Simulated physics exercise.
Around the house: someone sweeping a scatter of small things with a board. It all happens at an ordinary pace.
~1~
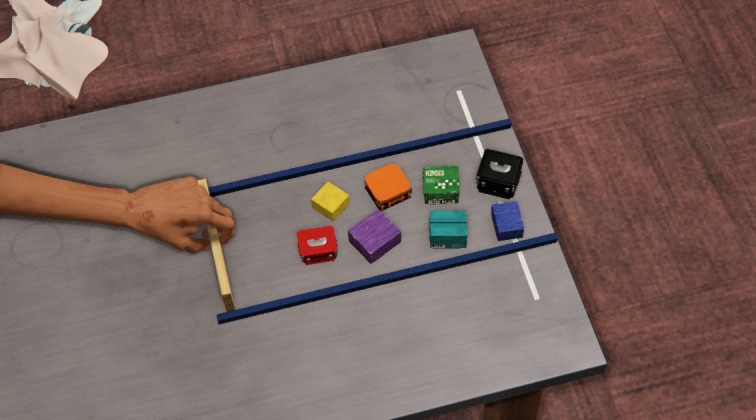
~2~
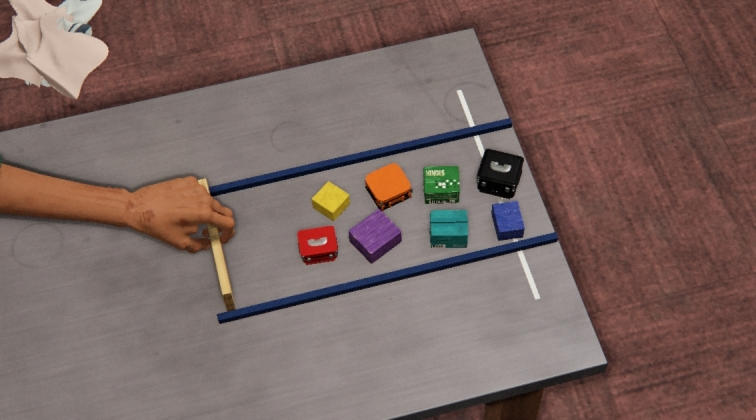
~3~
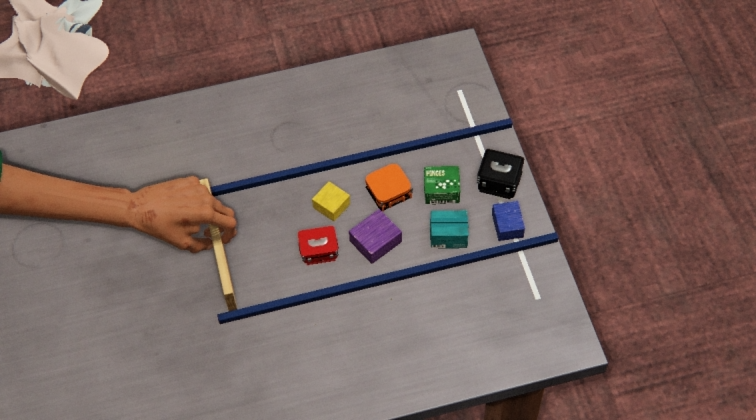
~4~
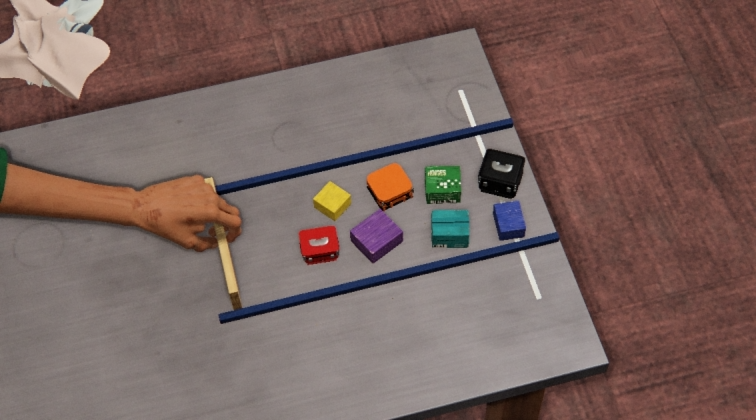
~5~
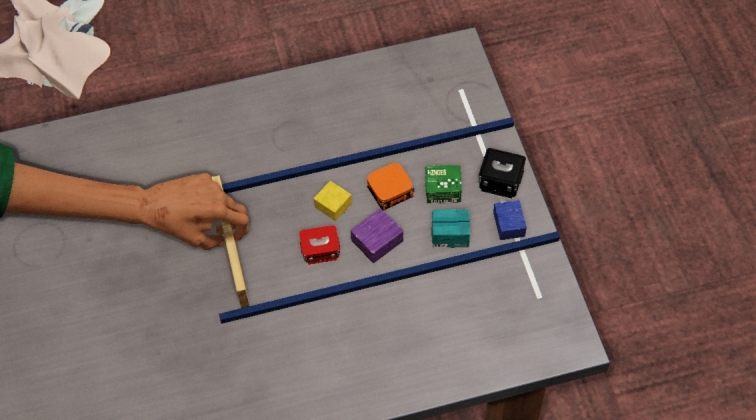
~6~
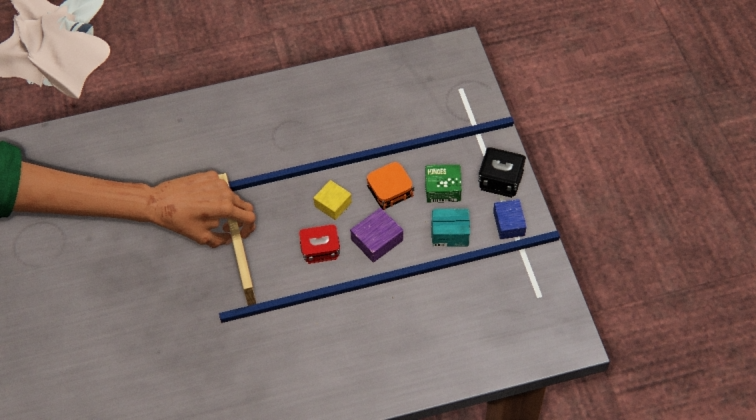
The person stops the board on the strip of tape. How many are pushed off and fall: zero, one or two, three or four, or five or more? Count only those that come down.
The number that fall off is five or more.
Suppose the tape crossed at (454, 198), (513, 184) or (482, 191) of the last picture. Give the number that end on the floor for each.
Down on the floor: 3, 6 and 4.
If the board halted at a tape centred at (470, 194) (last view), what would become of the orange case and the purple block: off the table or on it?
The orange case stays on; the purple block remains up.
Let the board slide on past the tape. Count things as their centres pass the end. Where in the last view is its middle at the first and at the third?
Near (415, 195) and (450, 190).
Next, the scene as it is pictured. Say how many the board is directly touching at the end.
In contact: 2.
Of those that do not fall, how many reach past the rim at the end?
It comes to 0.
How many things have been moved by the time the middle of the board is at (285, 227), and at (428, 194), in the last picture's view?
First 0, then 8.
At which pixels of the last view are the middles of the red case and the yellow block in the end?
About (521, 195), and the other about (506, 167).
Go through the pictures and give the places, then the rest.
The first frame shows black case (499, 174); blue block (508, 221); green box (441, 185); board (216, 245); tape (496, 189).
The second frame shows blue block (508, 221); purple block (375, 236).
The third frame shows green box (442, 185); board (218, 244).
The fourth frame shows black case (501, 174); turquoise box (450, 229).
The fifth frame shows blue block (510, 220); orange case (390, 187).
The sixth frame shows black case (502, 172); blue block (510, 219); green box (443, 184); board (237, 239); tape (498, 187).
Soon after, none off yet; black case at rest near (502, 172); blue block at rest near (510, 219); green box at rest near (443, 184).
After that, none off yet; black case displaced about its own width near (527, 164); blue block displaced about its own width near (547, 215); green box displaced about its own width near (492, 180).
In the end, the number that fall off is five or more; gone, purple block, orange case, turquoise box, green box, blue block and black case.
